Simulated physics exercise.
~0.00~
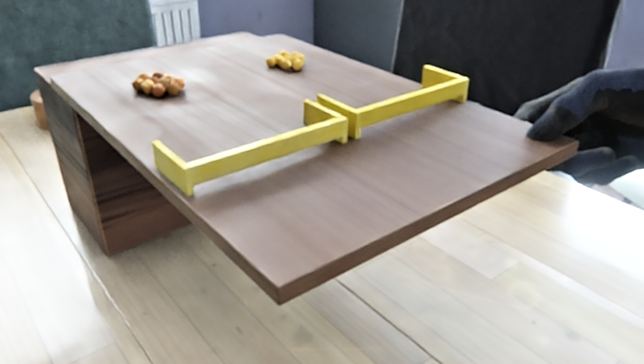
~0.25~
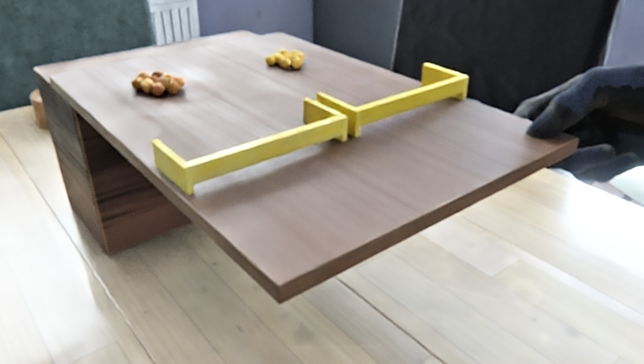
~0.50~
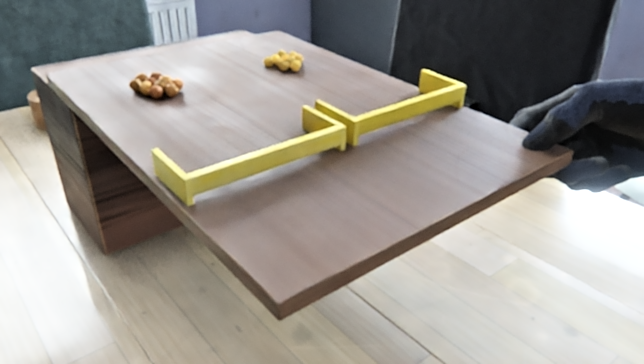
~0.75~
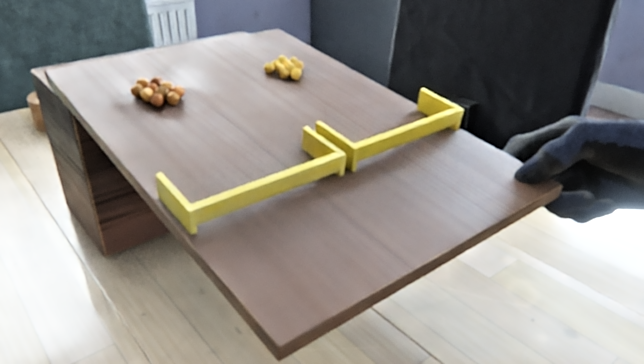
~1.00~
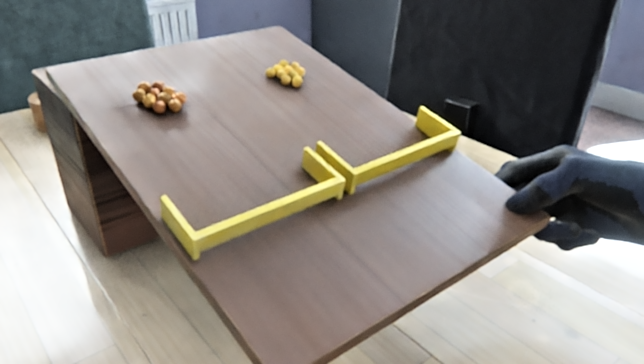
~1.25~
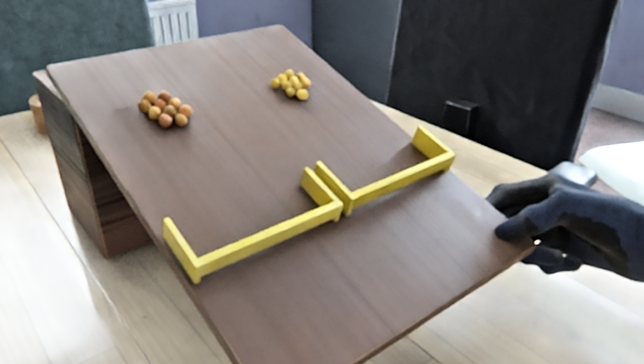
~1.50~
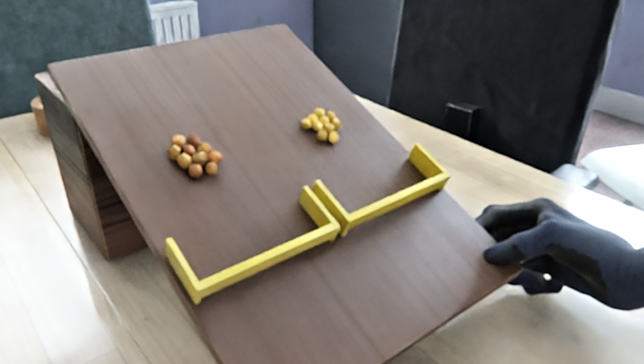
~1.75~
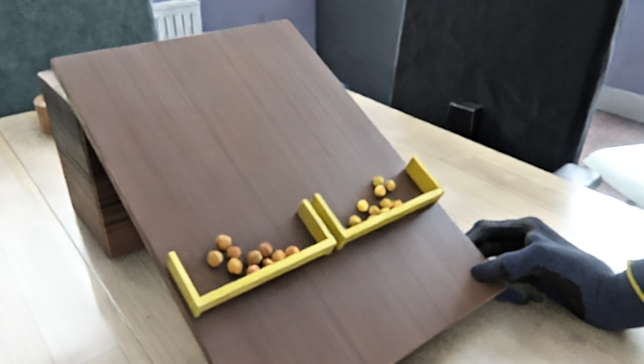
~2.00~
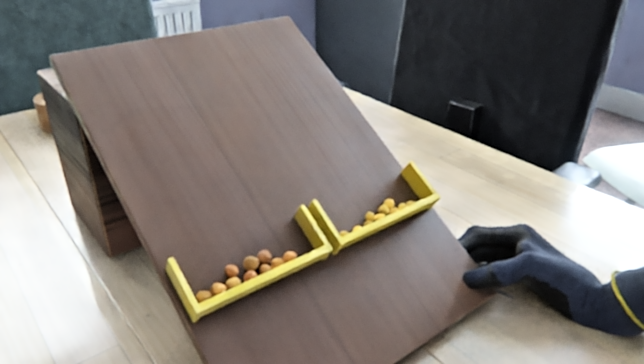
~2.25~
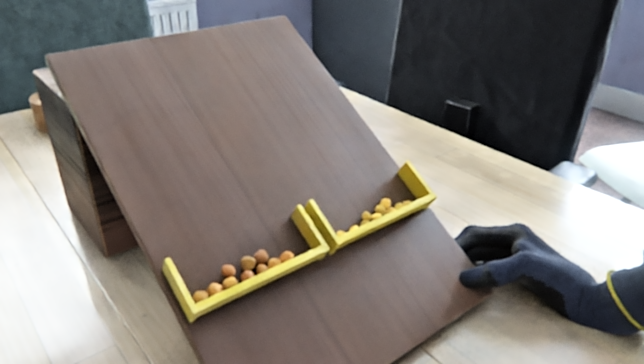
A brown wooden board, propped on a dark wooden block on a pale table and seen from slightly above, starts out nearly level with a dark-gloved hand at its right corner. Two clusters of small round balls, orange-brown on the left and yellow on the right, sit near its far end, above two yellow bracket-shaped bars. The hand steadily lowers the near end, and the board grows steeper while the clusters at first stay put. Then both groups slide and roll down the slope, spreading as they reach the bars. They finish lined up behind them, the board steeply tilted and the hand still holding its edge.
